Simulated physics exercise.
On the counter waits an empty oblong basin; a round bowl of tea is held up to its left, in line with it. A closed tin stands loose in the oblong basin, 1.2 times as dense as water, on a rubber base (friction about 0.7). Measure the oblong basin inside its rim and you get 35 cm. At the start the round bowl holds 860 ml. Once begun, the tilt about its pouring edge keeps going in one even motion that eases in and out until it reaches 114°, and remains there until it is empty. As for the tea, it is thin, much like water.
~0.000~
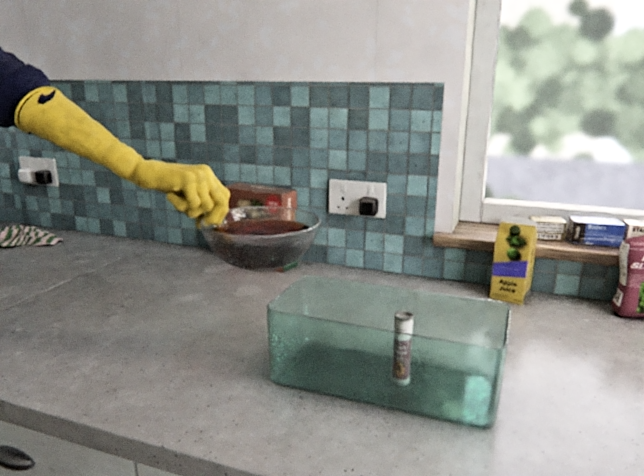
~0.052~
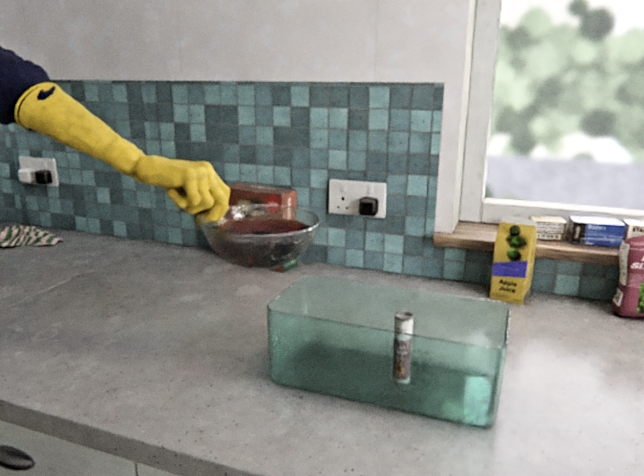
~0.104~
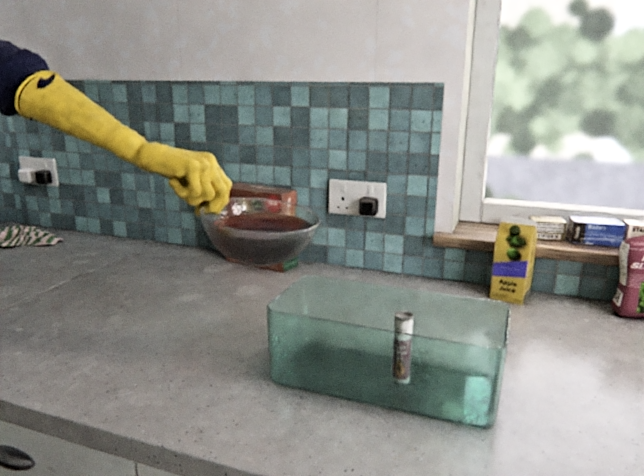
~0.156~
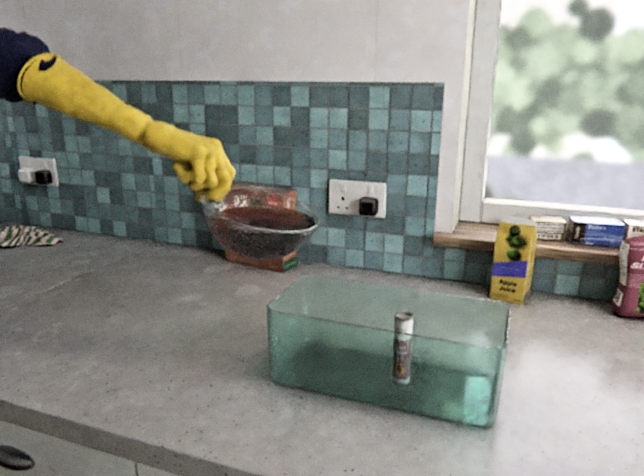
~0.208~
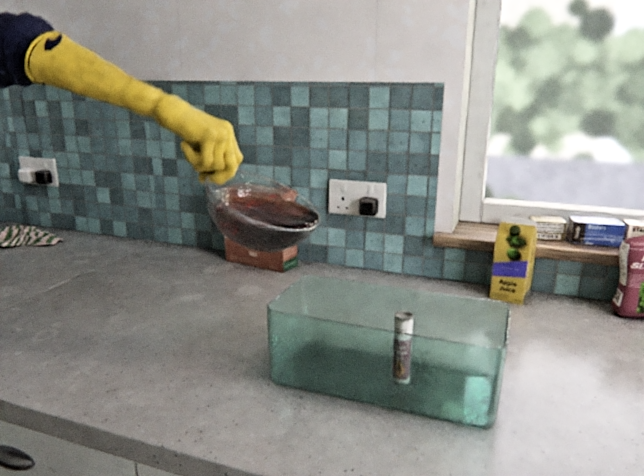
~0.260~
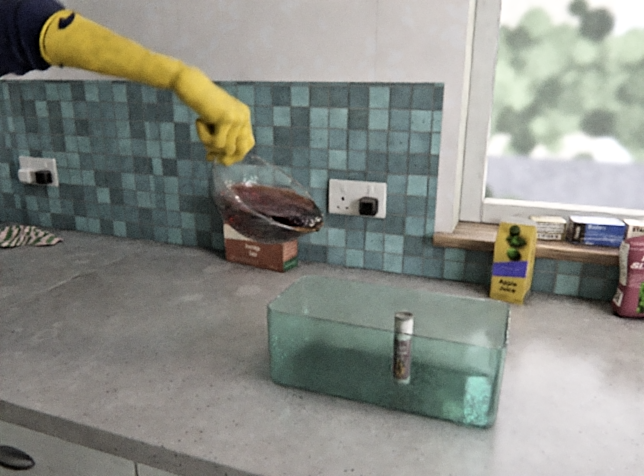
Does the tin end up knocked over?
It is going to fail.
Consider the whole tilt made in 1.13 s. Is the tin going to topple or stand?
Well, the tin simply tips.
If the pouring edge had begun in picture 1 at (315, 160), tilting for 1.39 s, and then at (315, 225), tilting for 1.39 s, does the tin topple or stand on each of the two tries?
Run one: It does not tip. Run two: It tumbles.
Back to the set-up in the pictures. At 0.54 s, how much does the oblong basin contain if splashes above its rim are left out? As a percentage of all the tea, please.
Fraction in basin: Approx. 24%.
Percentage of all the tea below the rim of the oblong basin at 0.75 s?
It works out near 98 per cent.
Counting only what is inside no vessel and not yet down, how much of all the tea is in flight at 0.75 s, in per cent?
Near 1 in a hundred.
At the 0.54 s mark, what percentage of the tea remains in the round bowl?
Close to 10 percent of the liquid remains at that time.
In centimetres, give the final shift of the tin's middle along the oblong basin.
It finishes around 8.5 cm from where it began.
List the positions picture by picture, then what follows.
Tilt 0°; pouring edge (315, 227); surface from (217, 226) to (312, 237); the oblong basin's rim runs from (285, 291) to (508, 326); the tin's top is at (404, 318), in the first frame.
Tilt 2°; pouring edge (315, 227); surface from (217, 224) to (312, 236), in the second frame.
Tilt 6°; pouring edge (315, 227); surface from (217, 219) to (313, 232), in the third frame.
Tilt 13°; pouring edge (315, 227); surface from (218, 211) to (314, 227), in the fourth frame.
Tilt 23°; pouring edge (314, 228); surface from (220, 200) to (316, 223); 1 per cent is over the edge, in the fifth frame.
Tilt 35°; pouring edge (314, 228); surface from (225, 187) to (304, 212); 5 per cent is over the edge, in the sixth frame.
By 0.54 s the tilt is 100° and 10 per cent is still to pour; the tin stands where it began.
By 0.75 s the tilt is 114° and 0 per cent is still to pour; the tin leans 45°.
By 0.96 s the tilt is 114° and 0 per cent is still to pour; the tin lies on its side.
By 1.20 s the tilt is 114° and 0 per cent is still to pour; the tin lies on its side.
At rest the tin lies on its side.
